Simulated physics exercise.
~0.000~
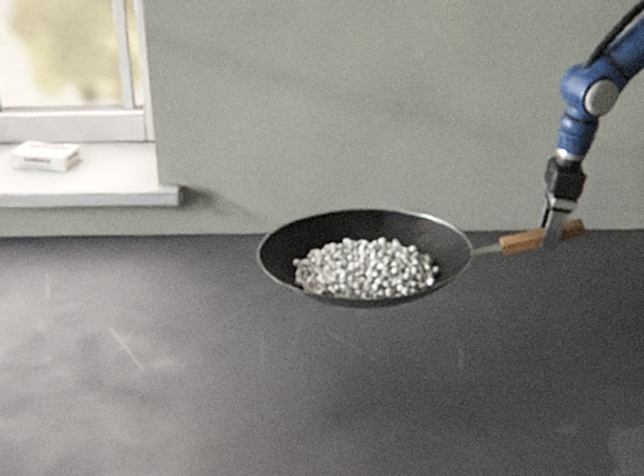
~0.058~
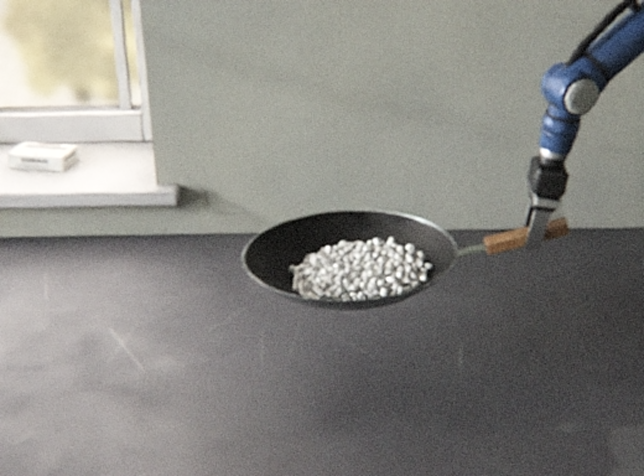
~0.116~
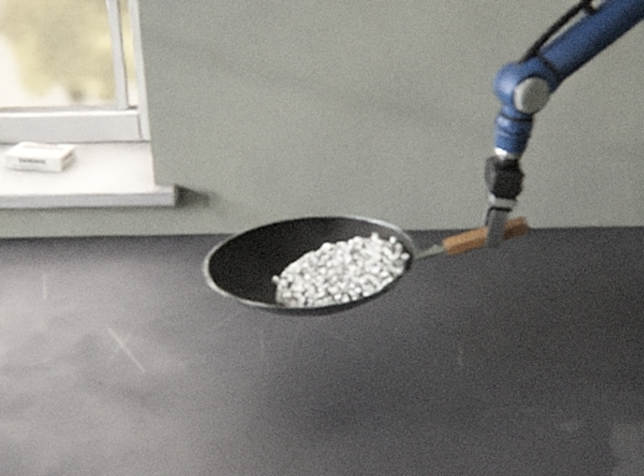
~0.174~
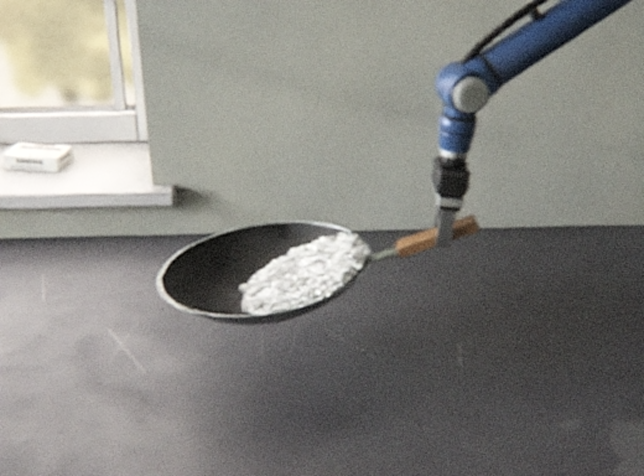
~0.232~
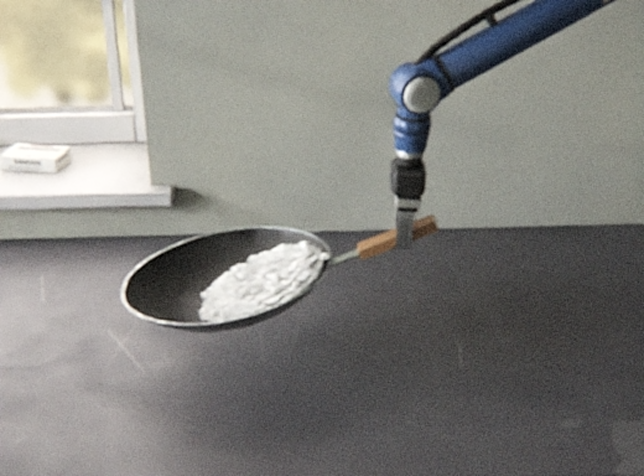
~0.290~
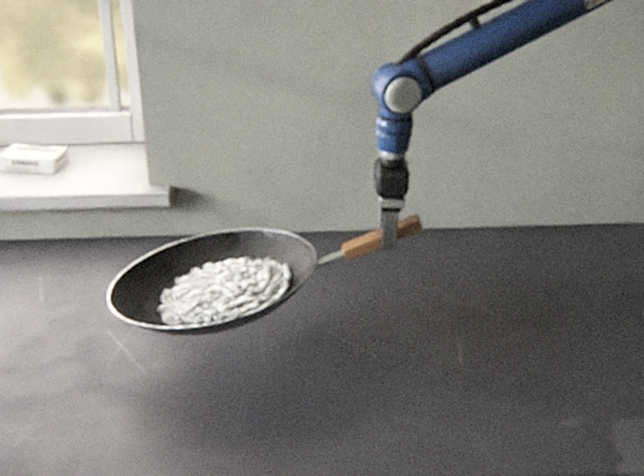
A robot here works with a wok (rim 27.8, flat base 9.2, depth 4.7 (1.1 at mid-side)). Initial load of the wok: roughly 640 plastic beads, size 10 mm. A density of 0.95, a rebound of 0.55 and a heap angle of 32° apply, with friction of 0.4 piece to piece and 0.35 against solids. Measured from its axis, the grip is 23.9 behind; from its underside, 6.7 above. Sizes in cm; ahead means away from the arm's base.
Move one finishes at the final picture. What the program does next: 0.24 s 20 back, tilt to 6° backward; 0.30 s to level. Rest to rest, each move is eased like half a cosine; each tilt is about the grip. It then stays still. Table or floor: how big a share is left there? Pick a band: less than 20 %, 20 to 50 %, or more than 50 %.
The band is 20 to 50 %.
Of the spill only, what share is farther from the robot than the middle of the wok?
That share is close to 90 percent.
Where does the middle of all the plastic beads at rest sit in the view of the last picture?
Centre at rest, last frame: Approx. (374, 275) px.
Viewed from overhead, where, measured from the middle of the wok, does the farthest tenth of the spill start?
I'd put it at about 40 centimetres.
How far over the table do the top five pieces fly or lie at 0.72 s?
I'd put it near 16 cm.
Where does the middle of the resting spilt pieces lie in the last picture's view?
In the last view, it's around (234, 348).
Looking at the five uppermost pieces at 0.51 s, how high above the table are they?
Roughly 25 cm above the table.
After 0.51 s, tilted 6° backward, highest piece 25 above the table; 335 in the wok, 308 in flight or on a rim.
After 0.72 s, tilted 2° backward, highest piece 16 above the table; 409 in the wok, 164 on the table or floor, 70 in flight or on a rim.
After 1.03 s, level, highest piece 15 above the table; 408 in the wok, 233 on the table or floor, 2 in flight or on a rim.
After 2.08 s, level, highest piece 15 above the table; 408 in the wok, 235 on the table or floor.
In the end, 408 in the wok, 235 on the table or floor. That is 37 % on the table or floor.
